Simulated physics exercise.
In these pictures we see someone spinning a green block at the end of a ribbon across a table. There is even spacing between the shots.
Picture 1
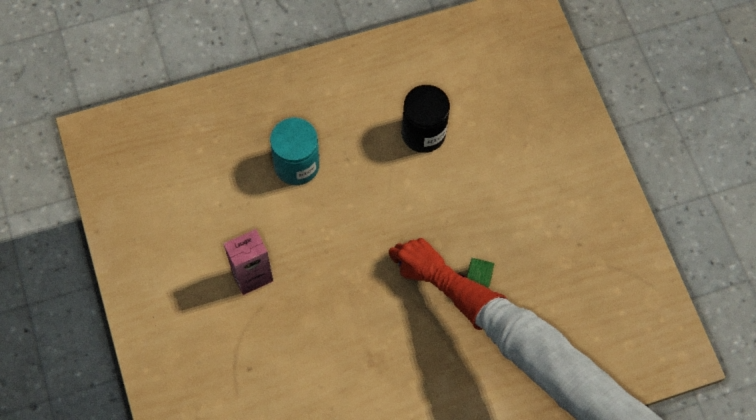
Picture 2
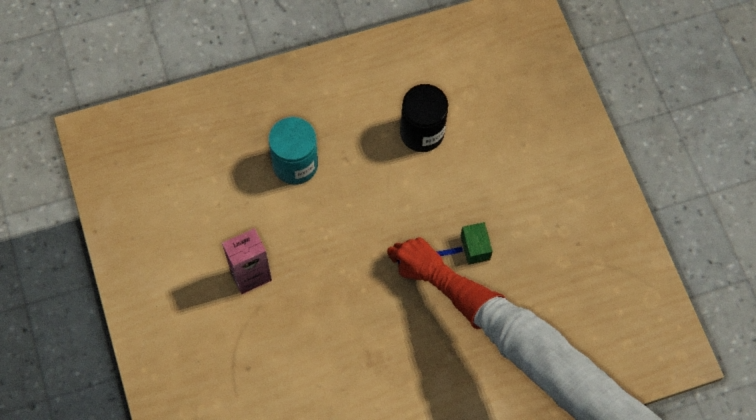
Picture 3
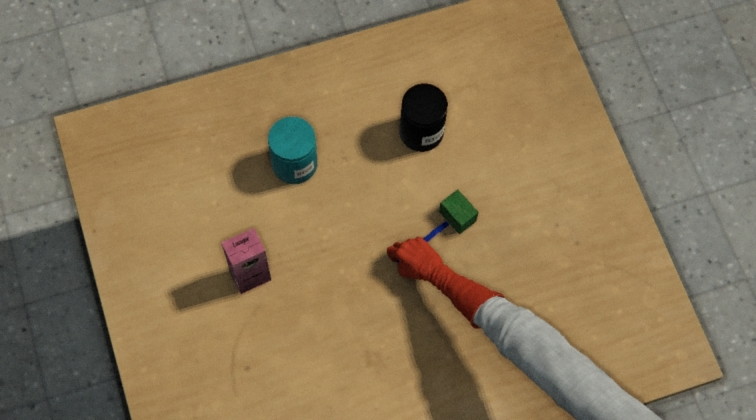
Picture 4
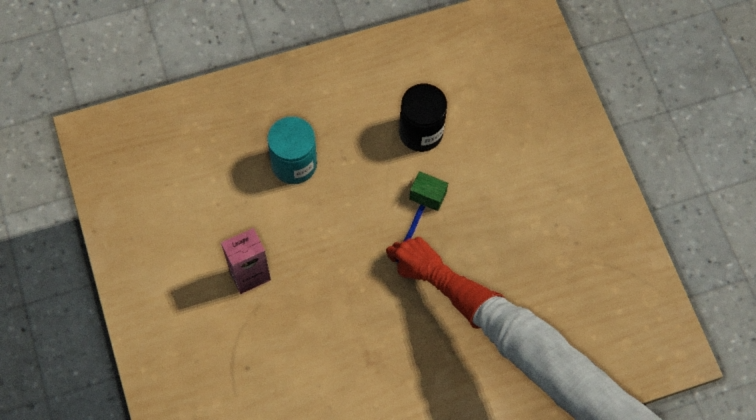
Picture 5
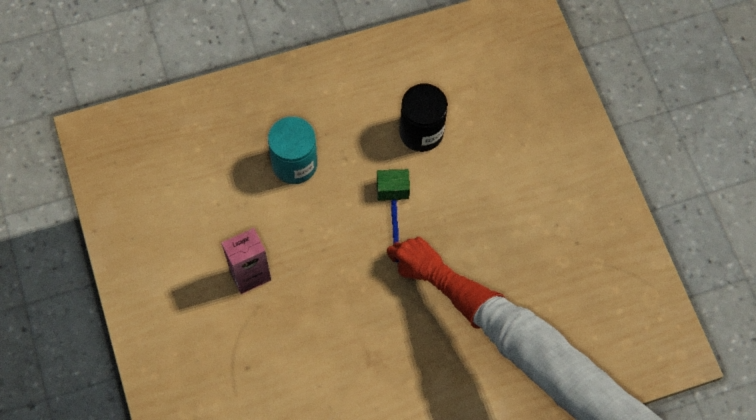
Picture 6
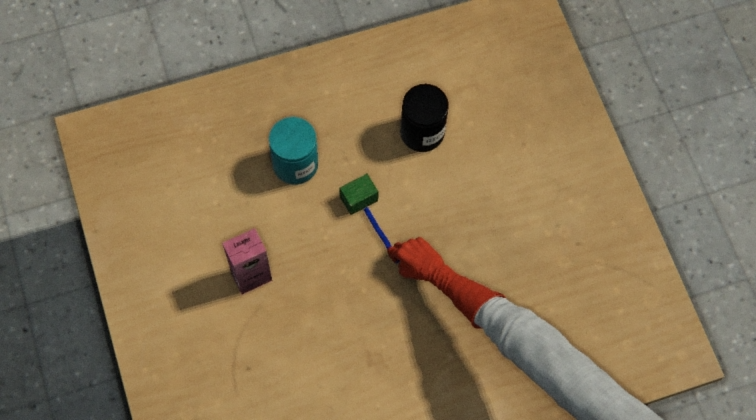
A green block swings anticlockwise on a blue ribbon around a red-gloved hand on a table.
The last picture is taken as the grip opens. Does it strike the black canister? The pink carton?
The black canister will receive no impact, the pink carton will receive an impact.
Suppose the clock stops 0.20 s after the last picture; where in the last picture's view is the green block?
At the stated time, position (281, 259).
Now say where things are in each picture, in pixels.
The first frame shows green block (480, 275); black canister (427, 105); pink carton (245, 247); turquoise canister (294, 139).
The second frame shows green block (478, 239).
The third frame shows green block (459, 207).
The fourth frame shows green block (429, 187).
The fifth frame shows green block (394, 180).
The sixth frame shows green block (359, 189); black canister (426, 104); pink carton (244, 247); turquoise canister (293, 138); going round anticlockwise.
Then, 0.08 s after the last picture, block near (302, 236).
Then, 0.20 s after the last picture, block near (281, 259); pink carton pushed aside.
At rest, block near (281, 259); pink carton pushed aside. The black canister escapes it and the pink carton is struck.
